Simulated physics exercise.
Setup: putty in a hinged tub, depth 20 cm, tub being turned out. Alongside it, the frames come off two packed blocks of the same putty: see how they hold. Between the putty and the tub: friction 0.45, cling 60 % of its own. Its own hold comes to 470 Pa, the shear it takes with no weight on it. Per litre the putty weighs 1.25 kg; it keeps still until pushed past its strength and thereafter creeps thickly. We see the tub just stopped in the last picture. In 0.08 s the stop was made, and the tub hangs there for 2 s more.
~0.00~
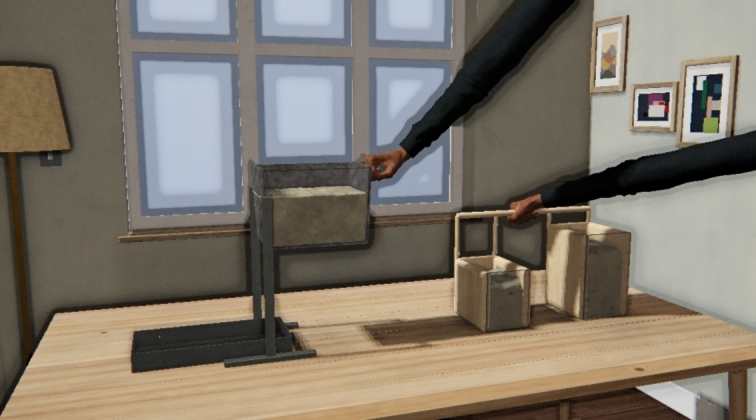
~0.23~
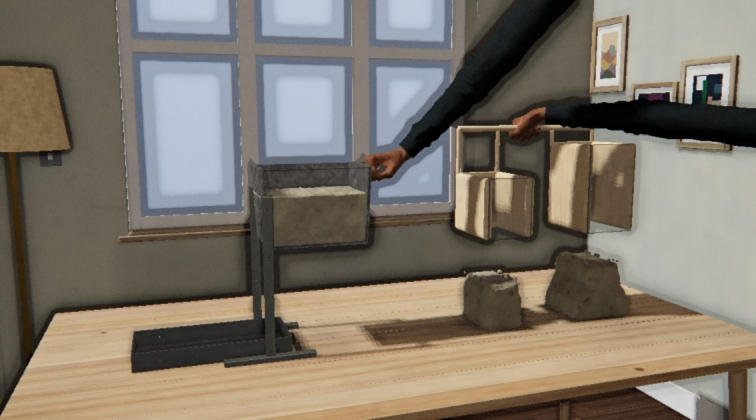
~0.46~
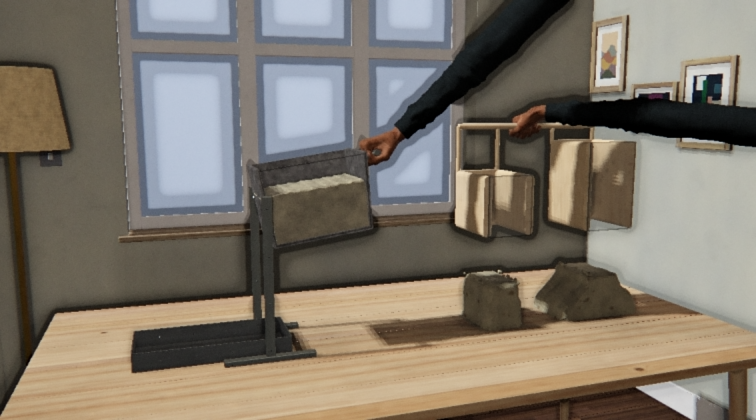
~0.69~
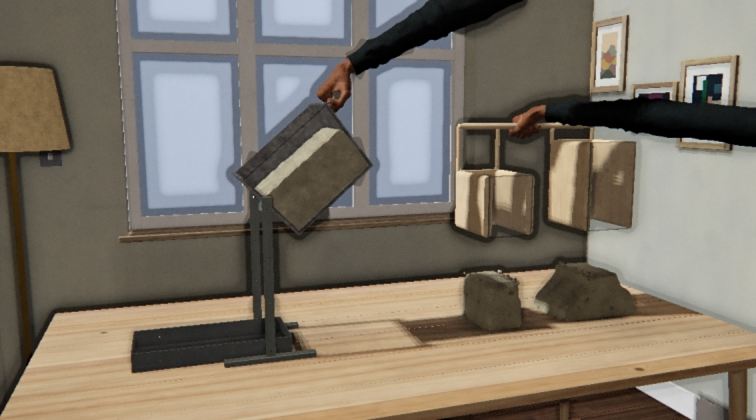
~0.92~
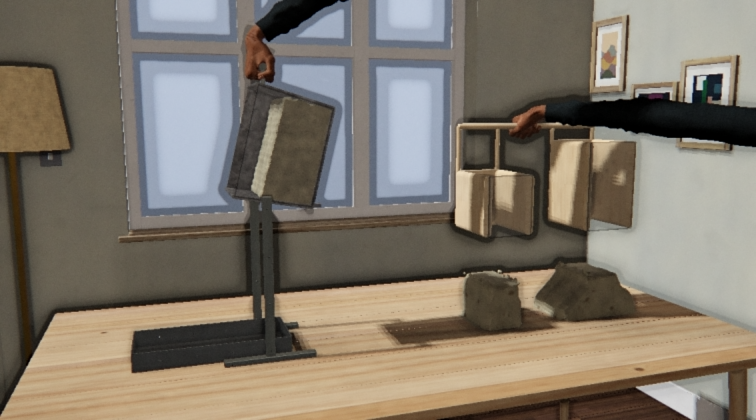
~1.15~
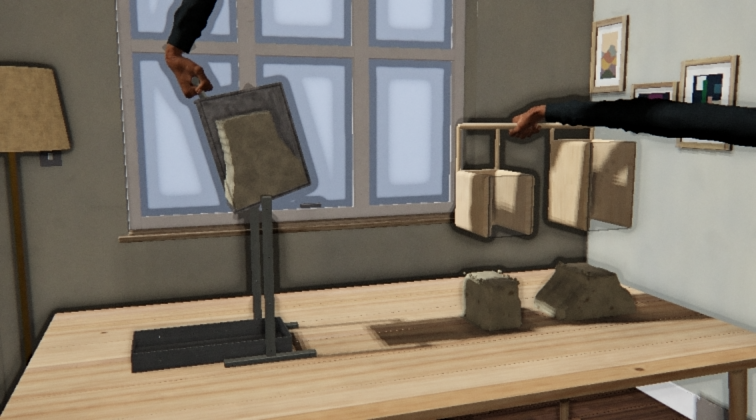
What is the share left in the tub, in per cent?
About 0 %.
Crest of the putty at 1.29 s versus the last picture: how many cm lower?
Roughly 11 cm.
After 1.29 s, the tub is at 106 degrees and holds 54 %.
After 1.46 s, the tub is at 106 degrees and holds 21 %.
After 1.63 s, the tub is at 106 degrees and holds 0 %.
After 1.80 s, the tub is at 106 degrees and holds 0 %.
After 3.15 s, the tub is at 106 degrees and holds 0 %.
